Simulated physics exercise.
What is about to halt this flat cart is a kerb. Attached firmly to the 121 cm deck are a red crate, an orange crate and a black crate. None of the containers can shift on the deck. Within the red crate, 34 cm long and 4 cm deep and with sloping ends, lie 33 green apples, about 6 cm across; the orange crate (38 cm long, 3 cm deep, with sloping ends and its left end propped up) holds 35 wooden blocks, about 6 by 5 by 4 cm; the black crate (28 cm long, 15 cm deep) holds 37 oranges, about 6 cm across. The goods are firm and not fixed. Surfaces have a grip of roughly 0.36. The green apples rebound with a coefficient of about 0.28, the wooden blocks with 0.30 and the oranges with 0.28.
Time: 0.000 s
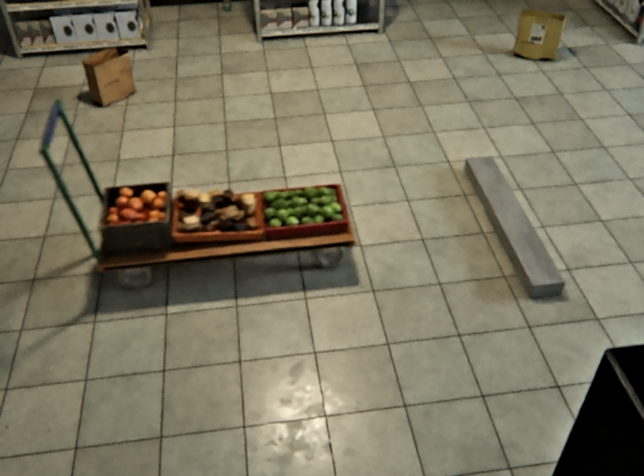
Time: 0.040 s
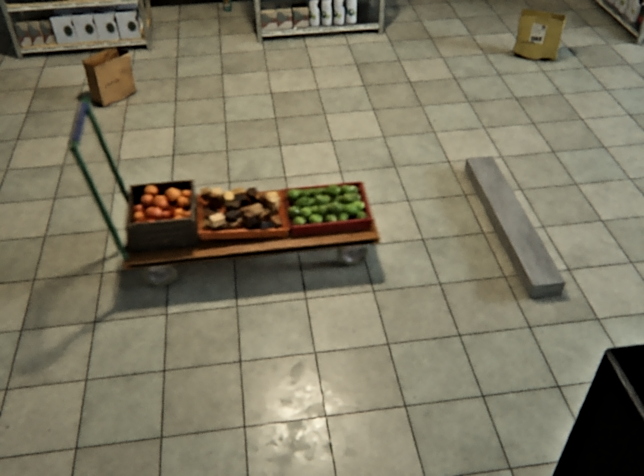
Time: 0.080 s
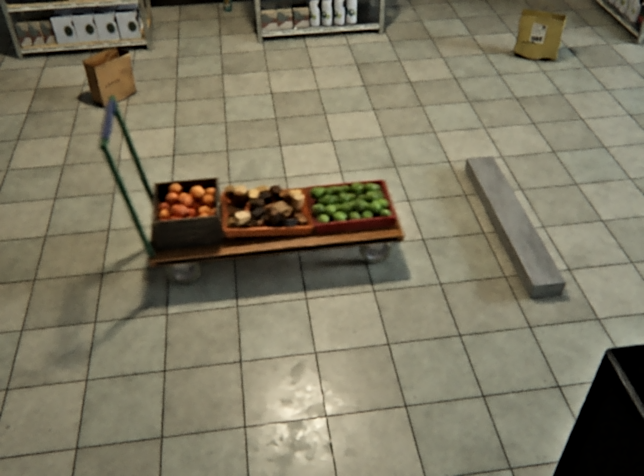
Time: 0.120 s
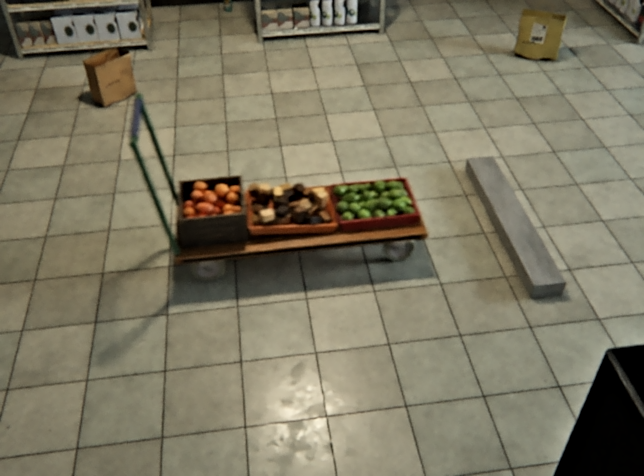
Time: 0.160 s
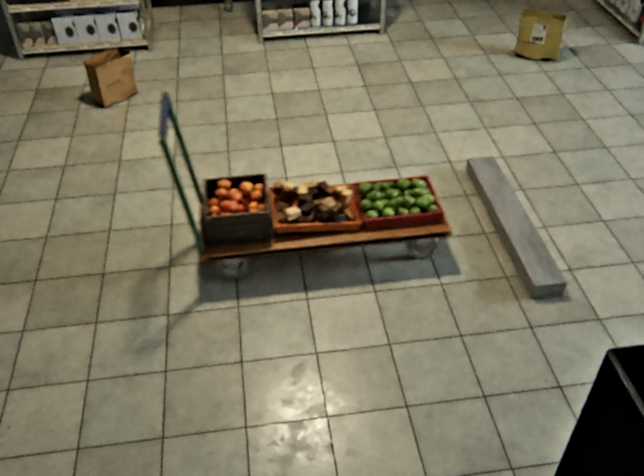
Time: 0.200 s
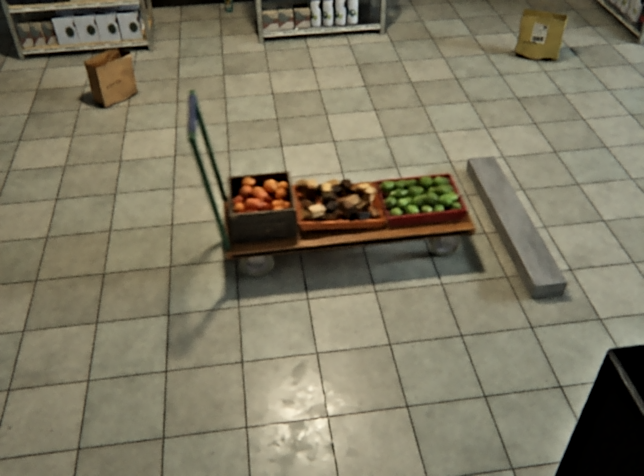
At the start, a flat cart carrying oranges, mixed brown and pale pieces, and green fruit in three crates is on a tiled floor, well left of a grey kerb. It rolls steadily rightward with nobody in view, its load staying in the crates, until only a small gap separates it from the kerb.
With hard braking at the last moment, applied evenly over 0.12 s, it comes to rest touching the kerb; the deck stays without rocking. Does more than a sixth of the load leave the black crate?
No, less than a sixth does.
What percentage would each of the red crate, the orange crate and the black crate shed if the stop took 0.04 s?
Red crate 50, orange crate 50, black crate 10 %.
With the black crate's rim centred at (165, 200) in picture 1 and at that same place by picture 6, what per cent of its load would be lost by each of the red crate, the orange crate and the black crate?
Red crate 20, orange crate 30, black crate 0 per cent.
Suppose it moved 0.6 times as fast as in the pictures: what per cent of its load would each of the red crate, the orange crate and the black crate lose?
Then the red crate sheds 10 per cent, the orange crate 30 per cent, and the black crate 0 per cent.
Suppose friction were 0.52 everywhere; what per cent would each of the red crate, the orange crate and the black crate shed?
You'd see red crate shed 30 percent, orange crate shed 50 percent, and black crate shed 0 percent.
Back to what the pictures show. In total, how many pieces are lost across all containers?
I'd put it near 30.
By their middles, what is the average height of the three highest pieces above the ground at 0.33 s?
Close to 38 cm up.
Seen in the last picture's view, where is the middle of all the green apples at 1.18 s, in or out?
Pixel (497, 190), give or take.
After 0.23 s, the brake bites.
After 0.33 s, red crate 33 in, 0 out, orange crate 34 in, 1 out and black crate 37 in, 0 out.
After 0.45 s, red crate 27 in, 6 out, orange crate 23 in, 12 out and black crate 37 in, 0 out.
After 0.68 s, red crate 20 in, 13 out, orange crate 17 in, 18 out and black crate 37 in, 0 out.
Final count (at 1.18 s), red crate 19 in, 14 out, orange crate 17 in, 18 out and black crate 37 in, 0 out. Asked share, 0 of 37, 0 per cent.
